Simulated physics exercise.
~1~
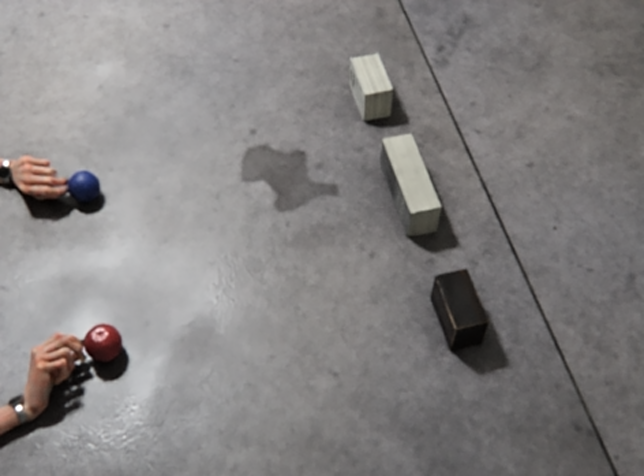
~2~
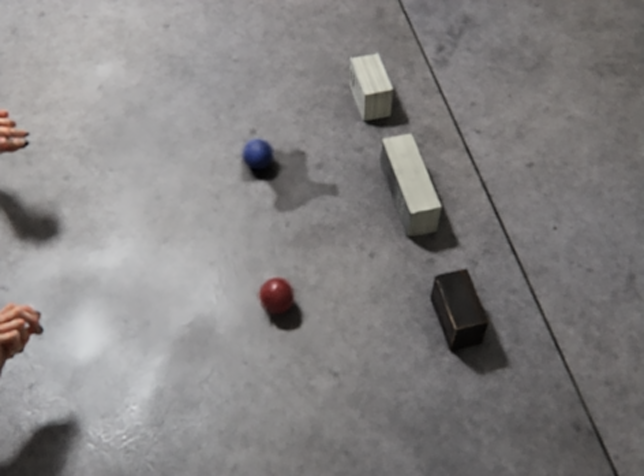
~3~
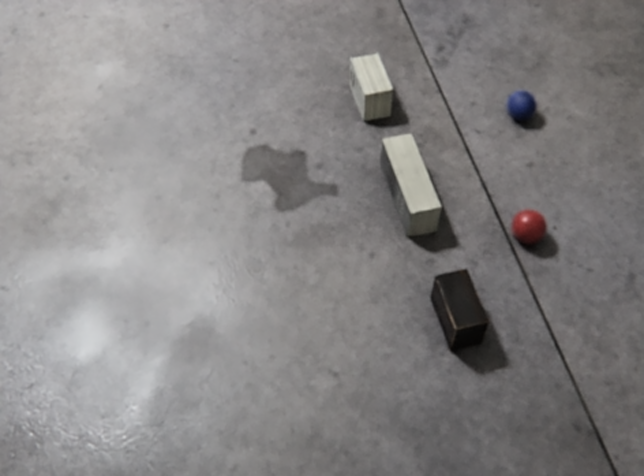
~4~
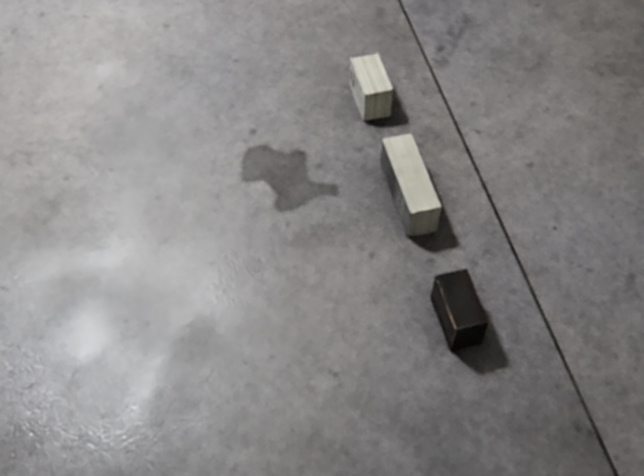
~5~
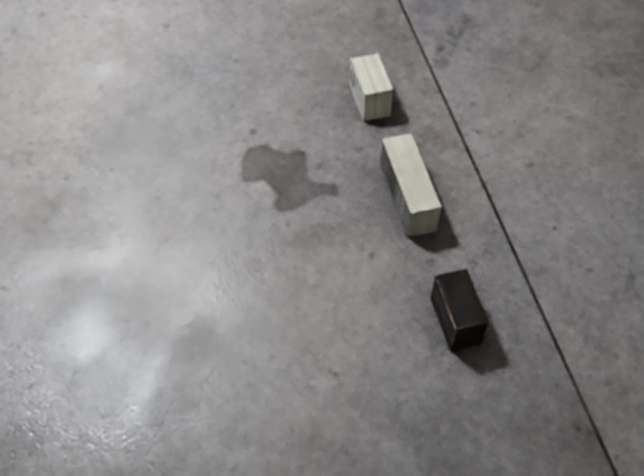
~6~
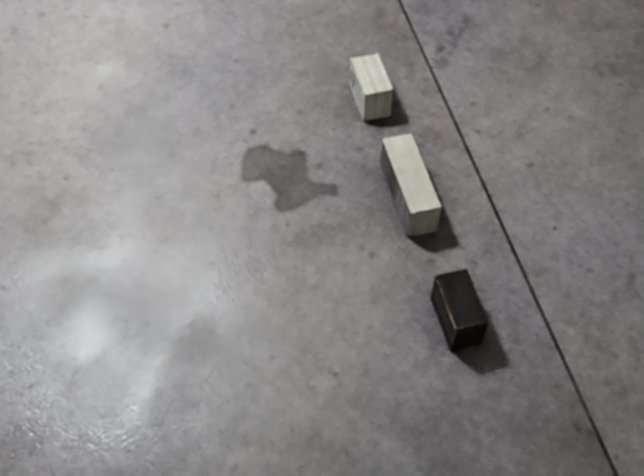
A blue ball and a round red object, each pushed by a hand from the left, rolled right across the gray floor, passed through the gaps between three blocks, crossed the dark line and went out of view, leaving the blocks standing unmoved.
